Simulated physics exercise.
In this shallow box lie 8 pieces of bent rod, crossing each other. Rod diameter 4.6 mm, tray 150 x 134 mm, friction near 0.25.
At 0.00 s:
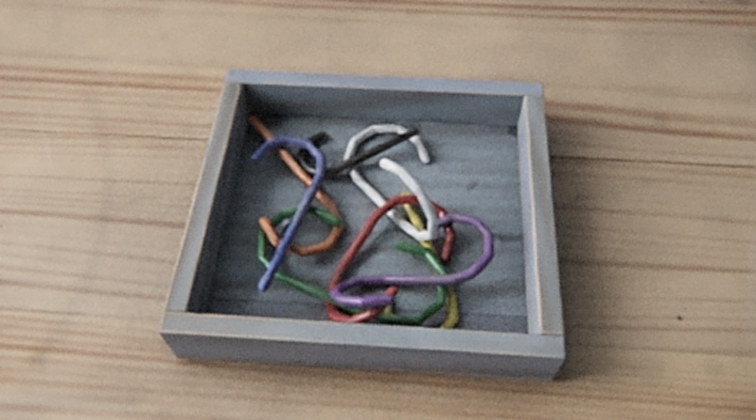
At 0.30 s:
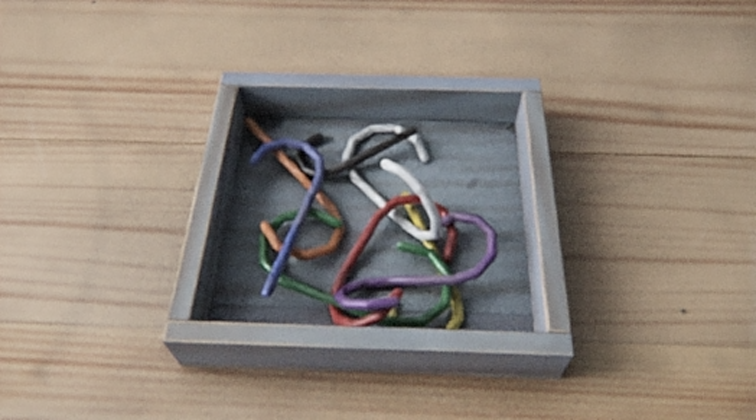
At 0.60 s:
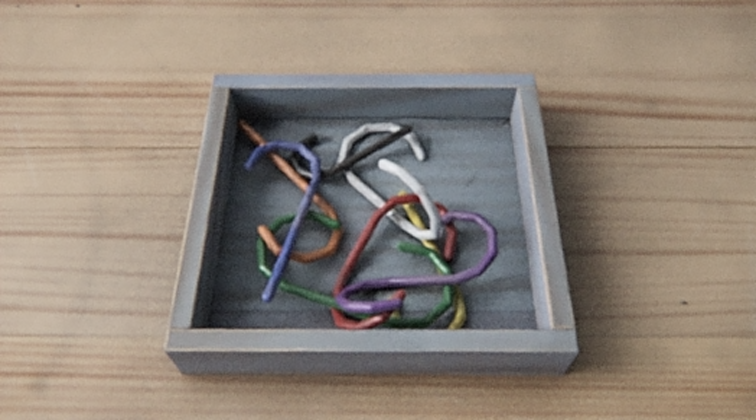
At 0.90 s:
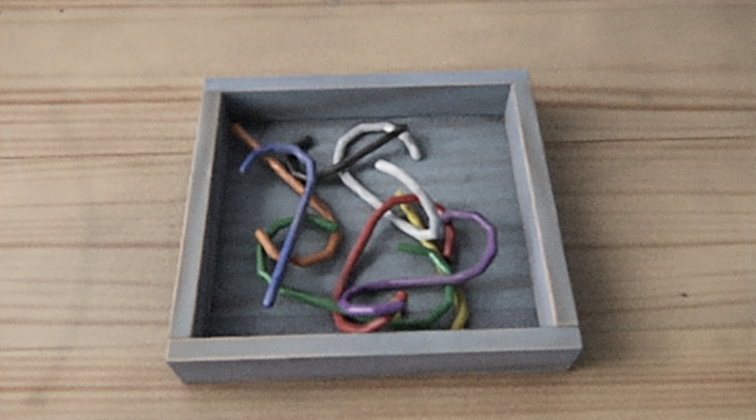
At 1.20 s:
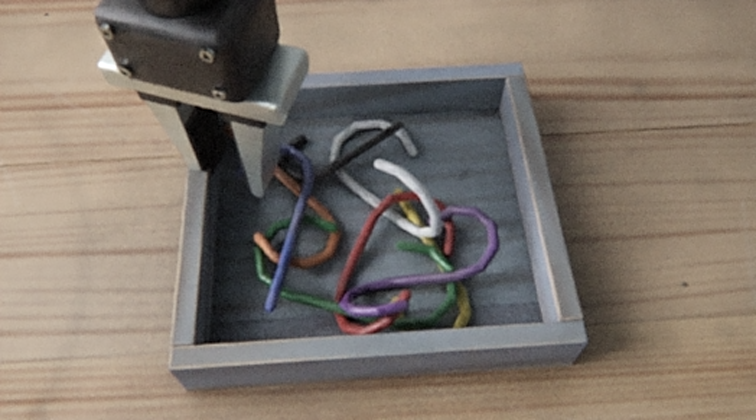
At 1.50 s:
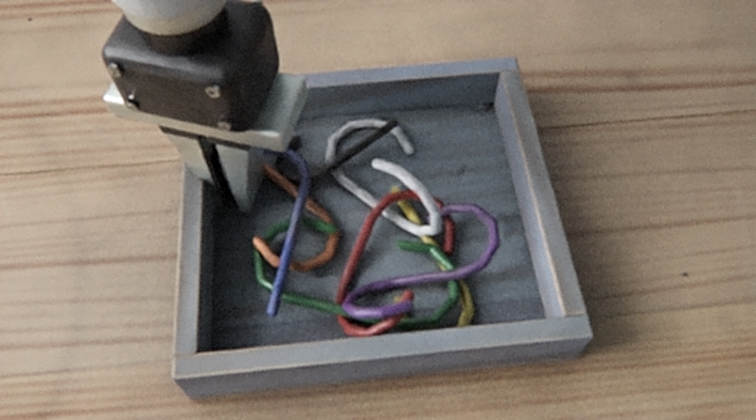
On a pale wooden surface, seen from above at a slight angle, sits a shallow grey box. Inside lie crossing bent rods: blue, orange and black at the left and upper middle, white near the top centre, and red, purple, green and yellow lower and to the right. As the view shifts and turns slightly, a dark and silver gripper enters at upper left, lowers and closes on the blue rod's upper end.
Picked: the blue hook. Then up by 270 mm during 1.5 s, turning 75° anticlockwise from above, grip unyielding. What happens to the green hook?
Green hook: Ends down.
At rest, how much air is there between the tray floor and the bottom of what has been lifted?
Some 280 mm.
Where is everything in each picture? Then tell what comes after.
Fingers out of view, 227 mm above the grip; green hook from (337, 222) to (399, 245), passing over yellow hook, under red hook, over and under orange hook; blue hook from (256, 160) to (264, 287), passing over black hook, over orange hook, over green hook, in the first picture.
Fingers out of view, 227 mm above the grip; black hook from (319, 137) to (413, 131), passing over white hook, under blue hook; red hook from (448, 258) to (398, 293), passing over yellow hook, over and under white hook, over green hook, in the second picture.
Fingers out of view, 211 mm above the grip; blue hook from (249, 166) to (268, 298), passing over black hook, over orange hook, over green hook; orange hook from (263, 230) to (241, 124), passing over and under green hook, under blue hook, in the third picture.
Fingers out of view, 113 mm above the grip; purple hook from (433, 224) to (401, 306), passing over yellow hook, over red hook, over green hook; yellow hook from (394, 303) to (400, 195), passing under white hook, under red hook, under green hook, in the fourth picture.
Fingers (234, 156) 14 mm above the grip; white hook from (379, 164) to (413, 152), passing over yellow hook, under black hook, over and under red hook; green hook from (334, 228) to (401, 245), passing over yellow hook, under red hook, over and under orange hook, in the fifth picture.
Fingers (236, 177) closed on the blue hook; green hook from (332, 229) to (401, 245); blue hook from (235, 176) to (273, 312), in the sixth picture.
After 1.95 s, lowest point more than 20 mm over the tray floor, blue hook 64 mm.
After 2.33 s, lowest point more than 20 mm over the tray floor, blue hook 165 mm.
After 3.00 s, lowest point more than 20 mm over the tray floor, blue hook 279 mm.
End, hanging blue hook 279 mm; the other 7 are down.
